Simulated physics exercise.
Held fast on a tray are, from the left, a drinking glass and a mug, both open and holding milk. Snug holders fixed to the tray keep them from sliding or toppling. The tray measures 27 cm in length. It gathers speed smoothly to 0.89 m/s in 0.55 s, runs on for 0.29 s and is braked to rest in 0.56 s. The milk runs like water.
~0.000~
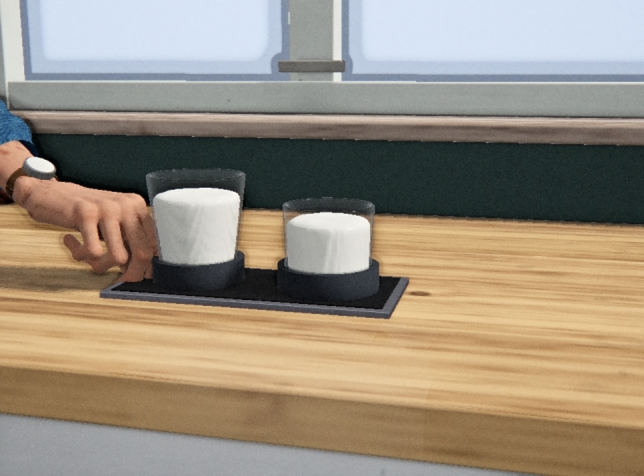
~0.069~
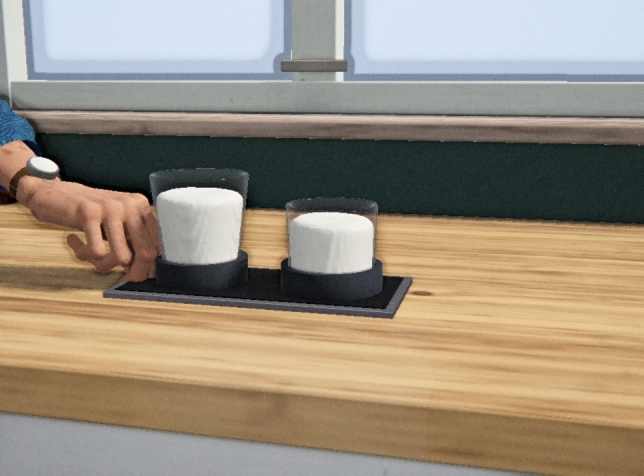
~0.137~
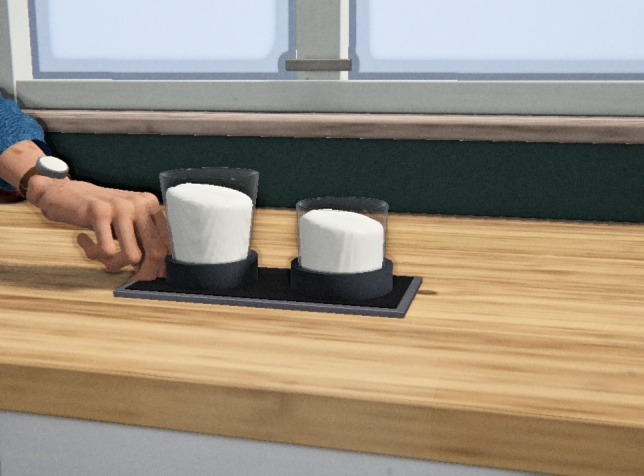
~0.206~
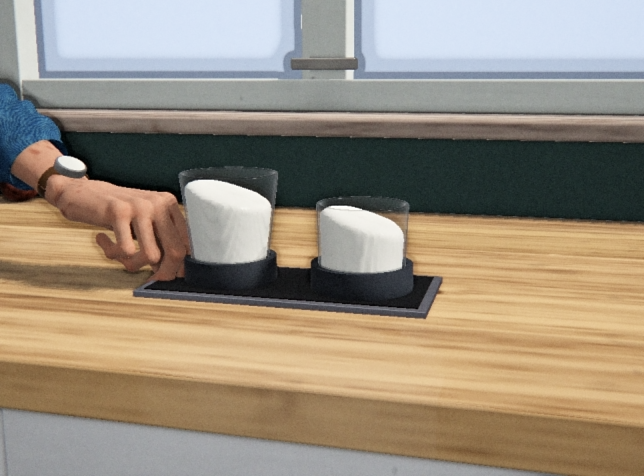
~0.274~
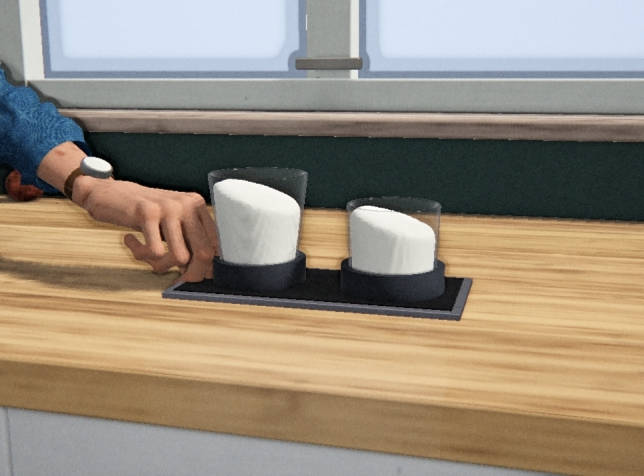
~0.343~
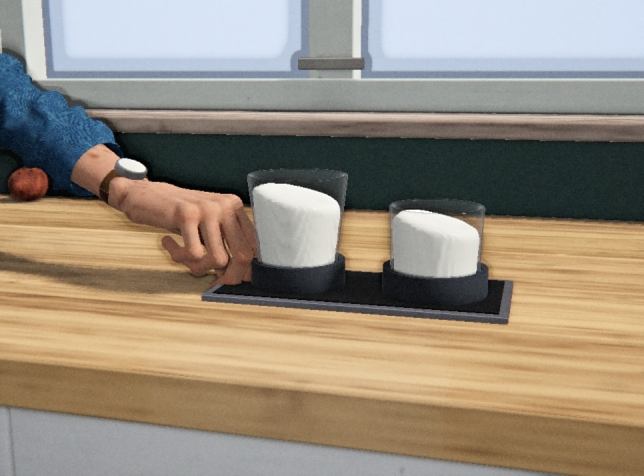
On a wooden counter below a window, a hand at the left pushes a dark tray holding two clear containers of milk to the right, slowly then faster, and the milk in both tilts, higher on the left side.
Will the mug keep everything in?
It ends up with no loss.
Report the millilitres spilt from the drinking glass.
Looks like close to 0 ml, give or take.
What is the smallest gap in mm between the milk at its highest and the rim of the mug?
Roughly 3 mm.
After 0.67 s the tray moves at 0.89 m/s; losses from the left are 0, 0 ml.
After 1.00 s the tray moves at 0.73 m/s; losses from the left are 0, 0 ml.
After 1.32 s the tray moves at 0.04 m/s; losses from the left are 0, 0 ml.
After 1.65 s the tray moves at 0.00 m/s; losses from the left are 0, 0 ml.
In the end losses from the left are 0, 0 ml.
